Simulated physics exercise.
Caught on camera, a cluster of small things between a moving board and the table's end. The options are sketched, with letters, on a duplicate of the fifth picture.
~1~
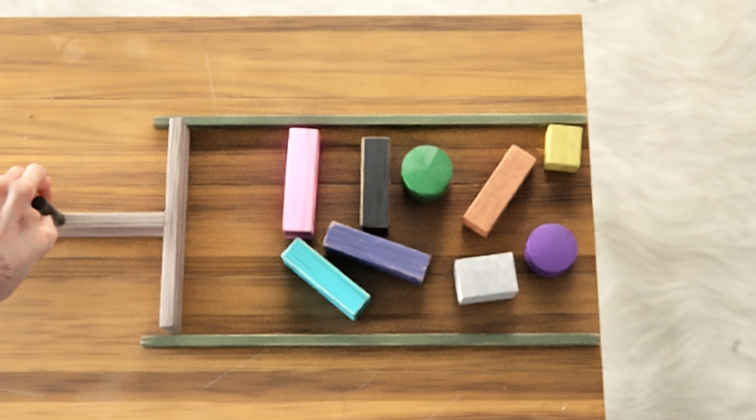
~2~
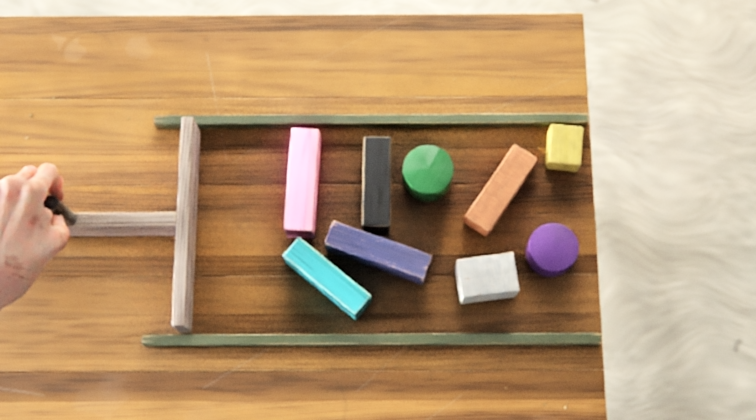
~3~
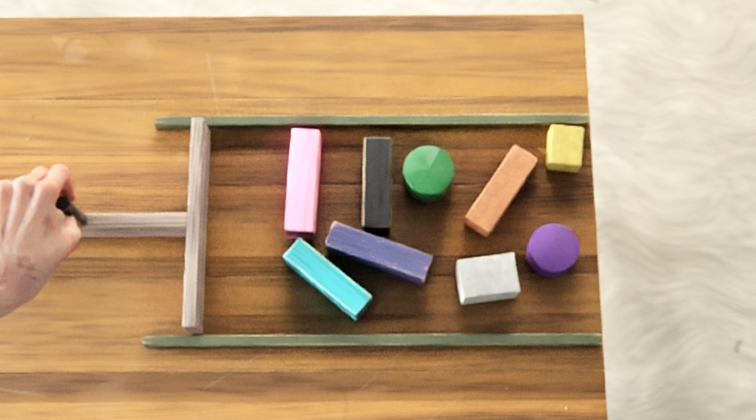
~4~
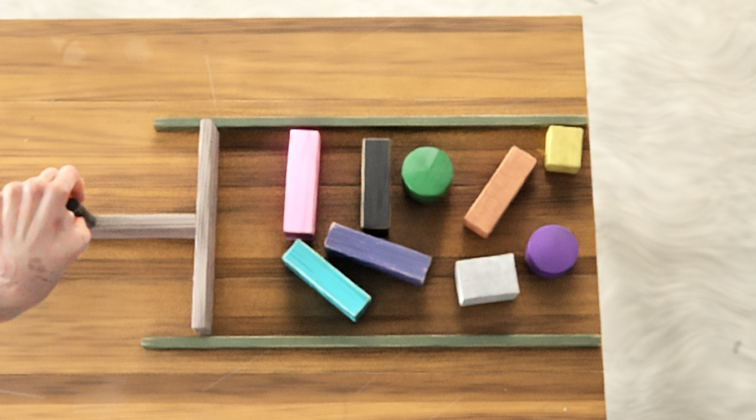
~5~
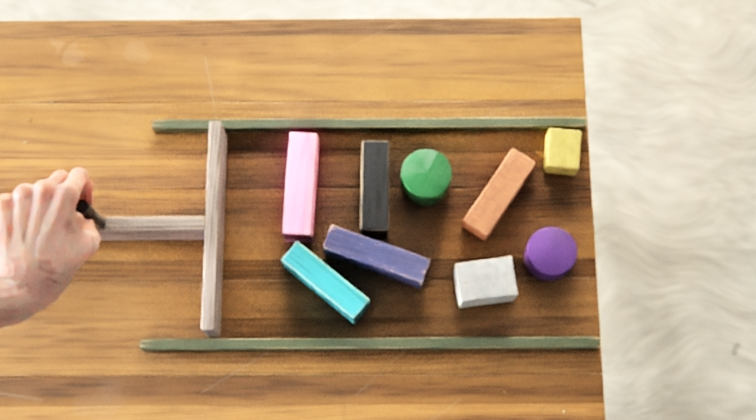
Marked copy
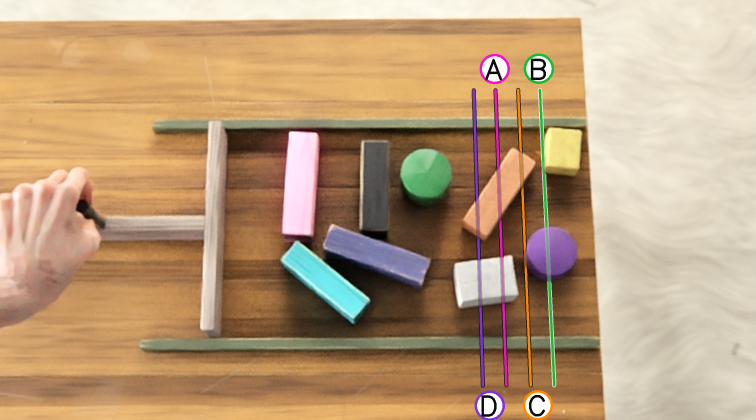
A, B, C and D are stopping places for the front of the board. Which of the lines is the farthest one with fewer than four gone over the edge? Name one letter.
Stop at A.
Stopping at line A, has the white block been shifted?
Yes.
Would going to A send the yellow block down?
Yes.
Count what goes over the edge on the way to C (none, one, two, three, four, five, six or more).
By then, five.
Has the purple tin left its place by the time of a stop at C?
Yes.
On the marked copy, A at (501, 232); B at (547, 232); C at (524, 232); D at (478, 232).
Following A. Soon after the start, board (317, 222); turquoise stick (362, 291); black stick (379, 186).
Later, board (420, 222); purple tin (555, 253); orange bar (521, 209).
In the end, board (499, 221); yellow block over the edge; purple tin over the edge; two fallen.
As for the rest, B drops five; C drops five; D is within the limit but short.
